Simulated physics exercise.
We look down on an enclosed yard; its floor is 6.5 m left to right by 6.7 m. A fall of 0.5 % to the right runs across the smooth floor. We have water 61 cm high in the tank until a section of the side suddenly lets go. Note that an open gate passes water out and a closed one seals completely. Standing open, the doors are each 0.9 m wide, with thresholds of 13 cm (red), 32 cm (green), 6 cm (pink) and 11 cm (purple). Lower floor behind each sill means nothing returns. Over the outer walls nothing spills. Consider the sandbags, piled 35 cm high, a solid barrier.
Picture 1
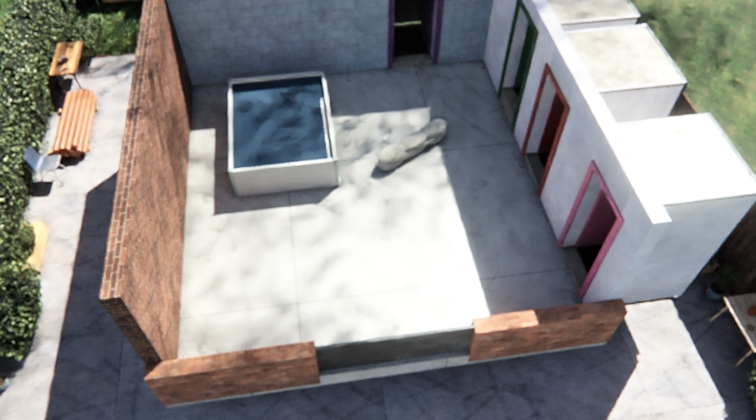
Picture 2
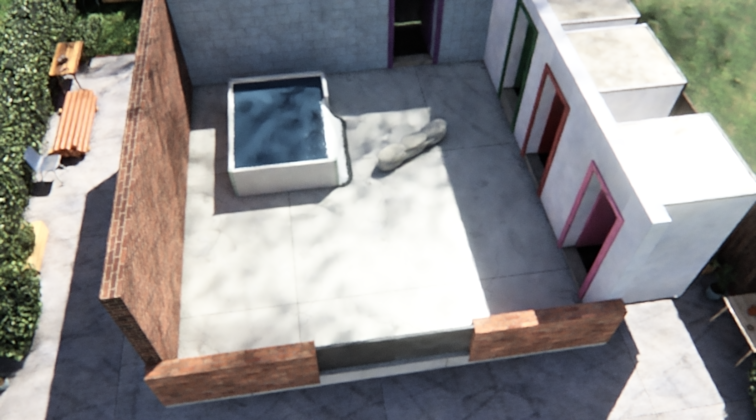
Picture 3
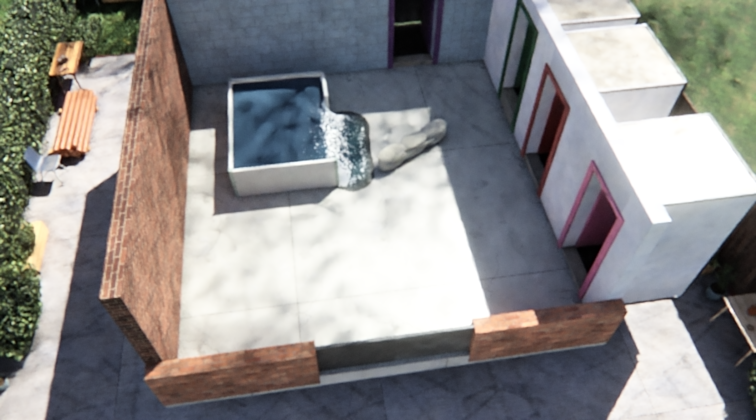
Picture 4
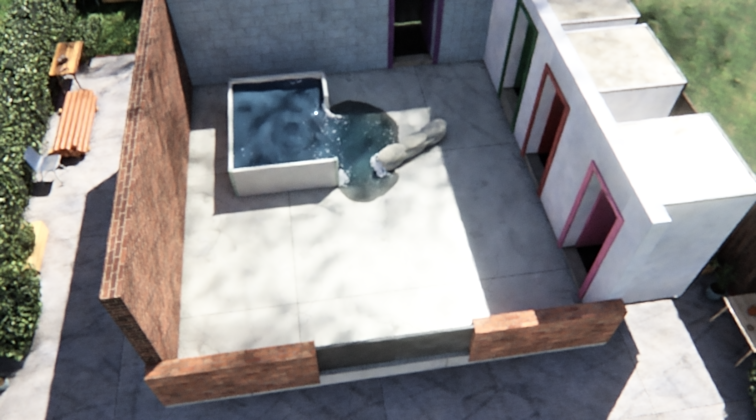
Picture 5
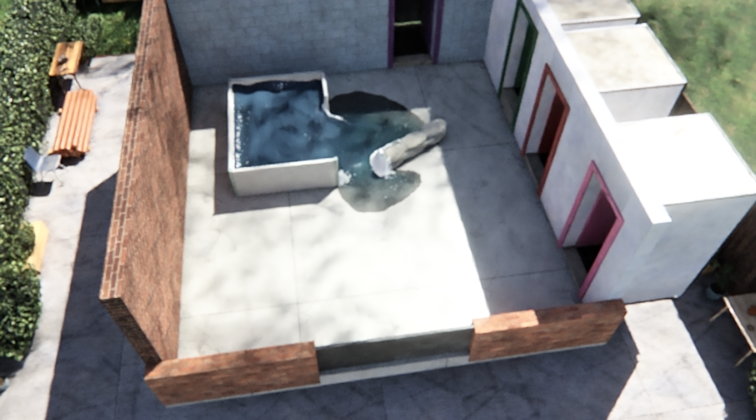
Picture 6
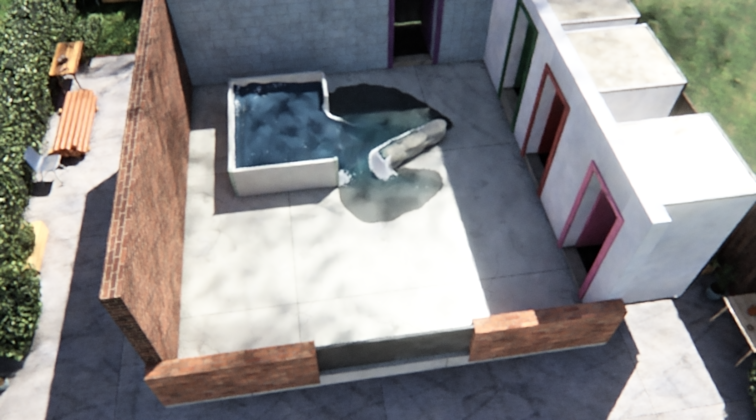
Water burst from the right side of a raised tank in a walled yard, poured onto the pale floor, then swept around a low grey heap and spread into a widening dark pool.
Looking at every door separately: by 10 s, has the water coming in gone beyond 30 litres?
Red door - it has not. Green door - it has not. Pink door - it has. Purple door - it has.
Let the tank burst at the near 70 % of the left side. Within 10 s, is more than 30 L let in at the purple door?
Then: Purple short of it.
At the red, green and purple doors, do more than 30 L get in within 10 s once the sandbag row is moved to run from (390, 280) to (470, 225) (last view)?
Result - red: Yes, exceeded, green: No, not exceeded, purple: No, not exceeded.
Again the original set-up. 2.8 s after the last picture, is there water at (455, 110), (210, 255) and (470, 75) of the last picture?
First spot soaked, second bone dry, third soaked.
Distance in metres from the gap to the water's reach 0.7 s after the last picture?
Around 4.0 metres.
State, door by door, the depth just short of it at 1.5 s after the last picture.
Depths: Red door 1 cm, green door 15 cm, pink door 2 cm, purple door 15 cm.
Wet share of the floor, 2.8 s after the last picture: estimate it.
Around 55 per cent wet.
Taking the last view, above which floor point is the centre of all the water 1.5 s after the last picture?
Near (365, 140).
Then, 0.7 s after the last picture water covers 25 % of the floor and is deepest (44 cm) near (378, 160); red door not reached, green door 12 cm at the sill, 0 L in, pink door not reached, purple door 2 cm at the sill, 0 L in.
Then, 1.5 s after the last picture water covers 45 % of the floor and is deepest (44 cm) near (462, 62); red door not reached, green door 15 cm at the sill, 0 L in, pink door not reached, purple door 15 cm at the sill, 1 L in.
Then, 2.8 s after the last picture water covers 55 % of the floor and is deepest (24 cm) near (482, 71); red door 8 cm at the sill, 0 L in, green door 17 cm at the sill, 0 L in, pink door 9 cm at the sill, 9 L in, purple door 23 cm at the sill, 66 L in.
Then, 5.3 s after the last picture water covers 70 % of the floor and is deepest (18 cm) near (540, 330); red door 6 cm at the sill, 0 L in, green door 13 cm at the sill, 0 L in, pink door 12 cm at the sill, 54 L in, purple door 14 cm at the sill, 128 L in.
Then, 9.3 s after the last picture water covers 95 % of the floor and is deepest (11 cm) near (538, 209); red door 5 cm at the sill, 0 L in, green door 8 cm at the sill, 0 L in, pink door 10 cm at the sill, 116 L in, purple door 7 cm at the sill, 133 L in.
